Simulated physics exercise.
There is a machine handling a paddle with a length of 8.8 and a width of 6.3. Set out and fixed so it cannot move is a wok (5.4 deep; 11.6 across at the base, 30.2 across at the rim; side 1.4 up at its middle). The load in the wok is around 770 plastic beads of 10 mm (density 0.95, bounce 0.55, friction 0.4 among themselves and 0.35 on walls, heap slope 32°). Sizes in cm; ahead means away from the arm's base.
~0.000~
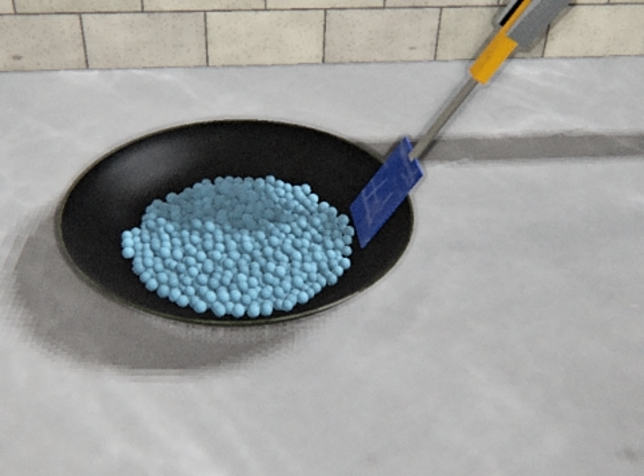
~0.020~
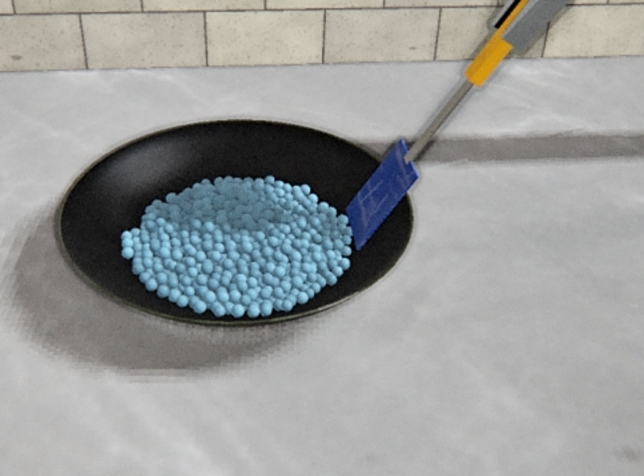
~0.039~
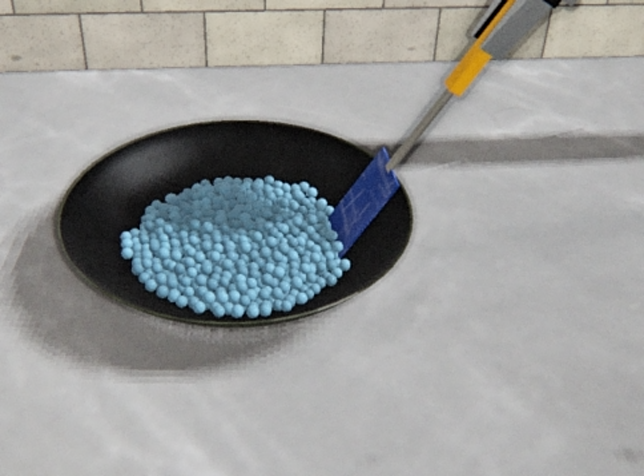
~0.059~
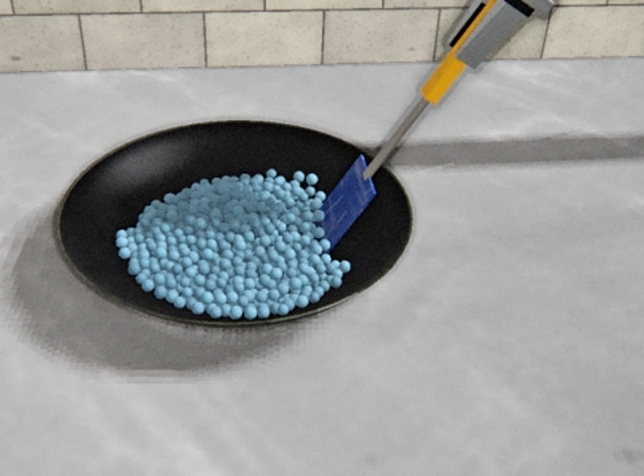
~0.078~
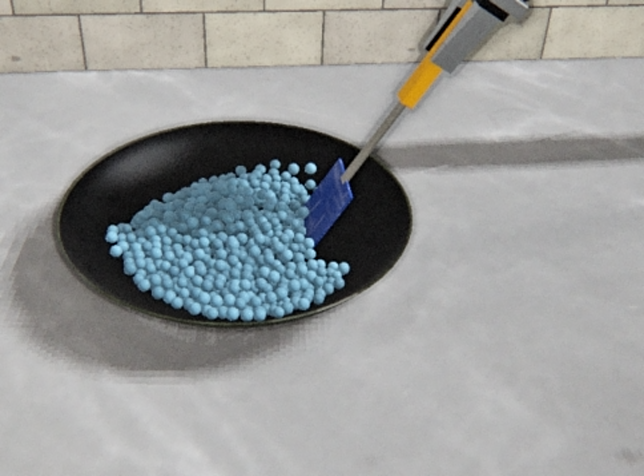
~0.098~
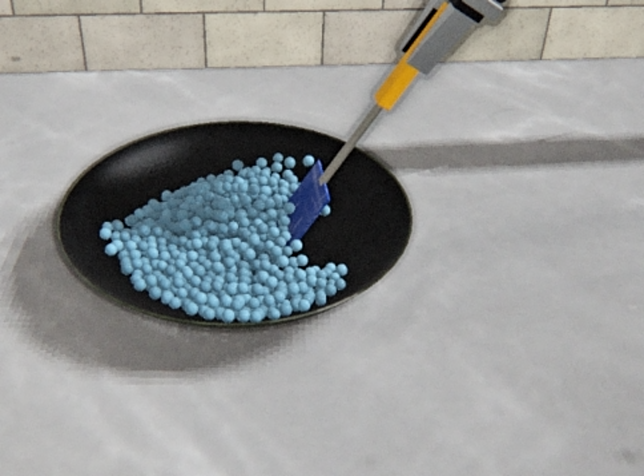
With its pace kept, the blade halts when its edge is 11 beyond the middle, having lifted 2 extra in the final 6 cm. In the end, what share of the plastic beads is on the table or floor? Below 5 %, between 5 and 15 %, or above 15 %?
Above 15 %.
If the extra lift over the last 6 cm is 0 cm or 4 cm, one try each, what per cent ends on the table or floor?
I'd put it near 25 in a hundred, then near 20 in a hundred.
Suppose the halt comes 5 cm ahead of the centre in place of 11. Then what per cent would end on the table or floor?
That would be something like 0 in a hundred.
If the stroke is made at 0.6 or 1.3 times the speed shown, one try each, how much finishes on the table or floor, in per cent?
Estimates in order: 10 per cent, 25 per cent.
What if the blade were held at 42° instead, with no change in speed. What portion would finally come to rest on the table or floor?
About 25 per cent.
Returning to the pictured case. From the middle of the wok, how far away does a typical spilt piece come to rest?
34 cm.
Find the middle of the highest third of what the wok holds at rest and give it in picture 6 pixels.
It is centred near (184, 231).
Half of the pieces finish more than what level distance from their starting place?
Level distance of around 3 cm.
By 0.15 s, sloping 58°, highest piece 6 above the table; 767 in the wok.
By 0.19 s, sloping 58°, highest piece 6 above the table; 767 in the wok.
By 0.42 s, sloping 58°, highest piece 7 above the table; 603 in the wok, 105 on the table or floor, 59 on the blade or in flight.
By 1.47 s, sloping 58°, highest piece 4 above the table; 603 in the wok, 164 on the table or floor.
Final count, 603 in the wok, 164 on the table or floor. That is 21 % on the table or floor.
